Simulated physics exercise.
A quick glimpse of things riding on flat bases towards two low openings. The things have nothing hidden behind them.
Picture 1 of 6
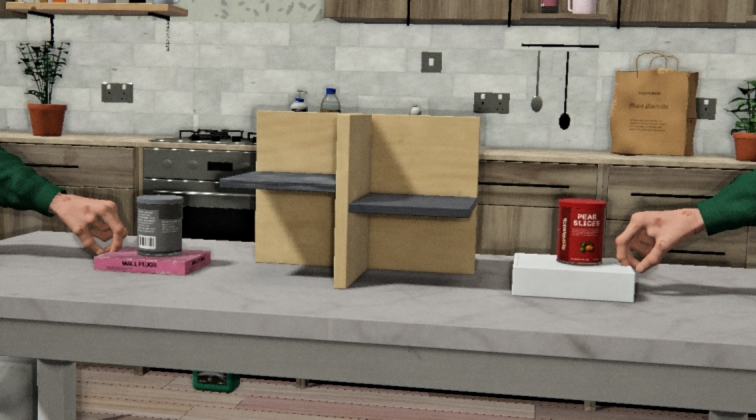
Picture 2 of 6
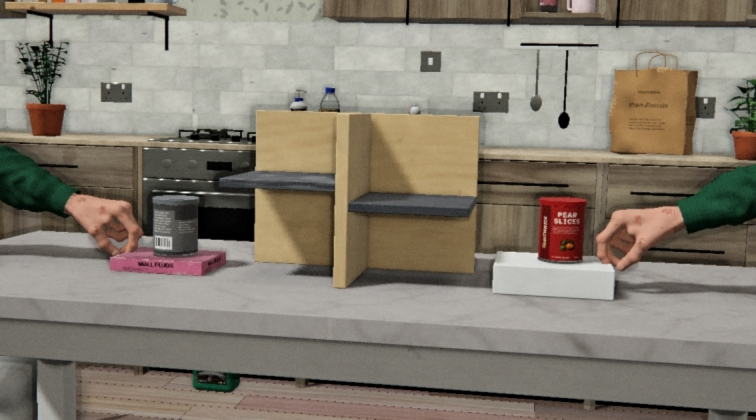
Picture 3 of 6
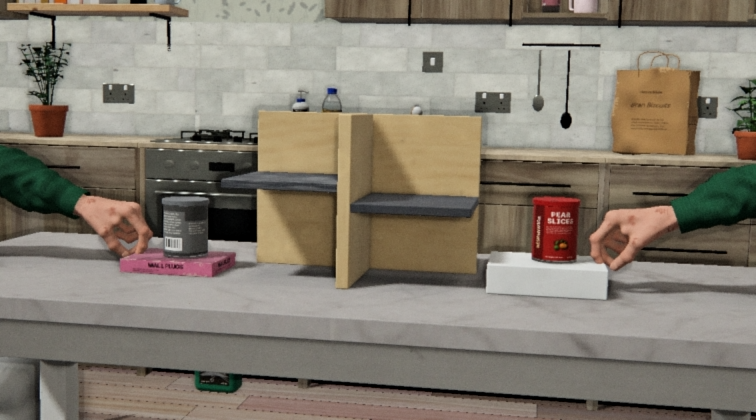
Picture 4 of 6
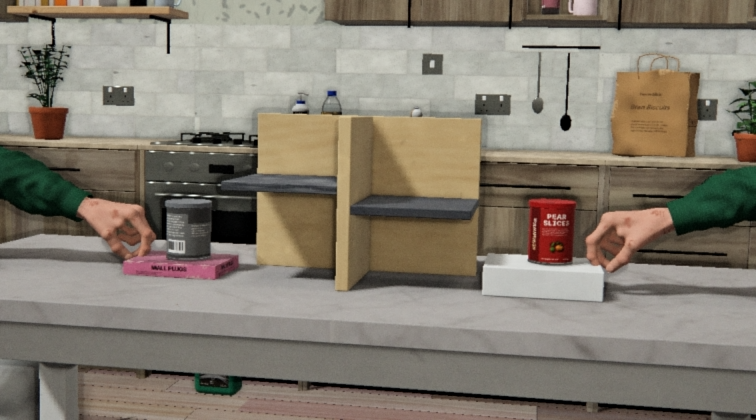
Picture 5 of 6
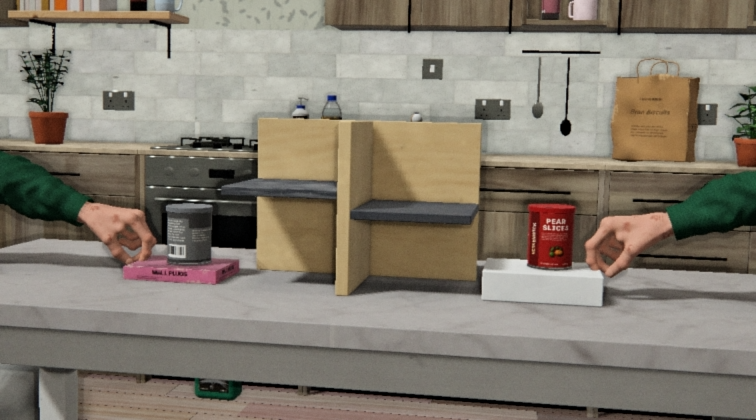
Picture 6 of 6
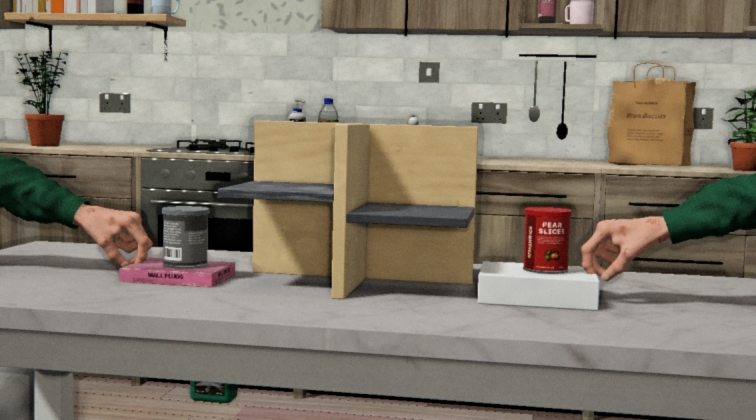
Two hands slide a grey pot on a pink box and a red tin on a white tray inward.
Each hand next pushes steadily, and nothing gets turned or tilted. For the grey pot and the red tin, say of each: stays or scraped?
Grey pot: Stays; red tin: Scraped.
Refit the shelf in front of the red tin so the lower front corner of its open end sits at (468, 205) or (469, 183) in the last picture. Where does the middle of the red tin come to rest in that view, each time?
Final spots, roughly: (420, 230) and (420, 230).
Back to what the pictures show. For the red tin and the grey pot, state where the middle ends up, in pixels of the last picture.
(538, 277) and (289, 242), in that order.
Then, 1.26 s after the last picture, grey pot riding along near (265, 241); red tin pushed back on its carrier near (493, 238).
Then, 2.20 s after the last picture, grey pot riding along near (290, 242); red tin tipped 42° from how it was near (490, 241).
At rest, the grey pot rides in untouched, near (290, 242); the red tin gets scraped off its spot, near (538, 277).
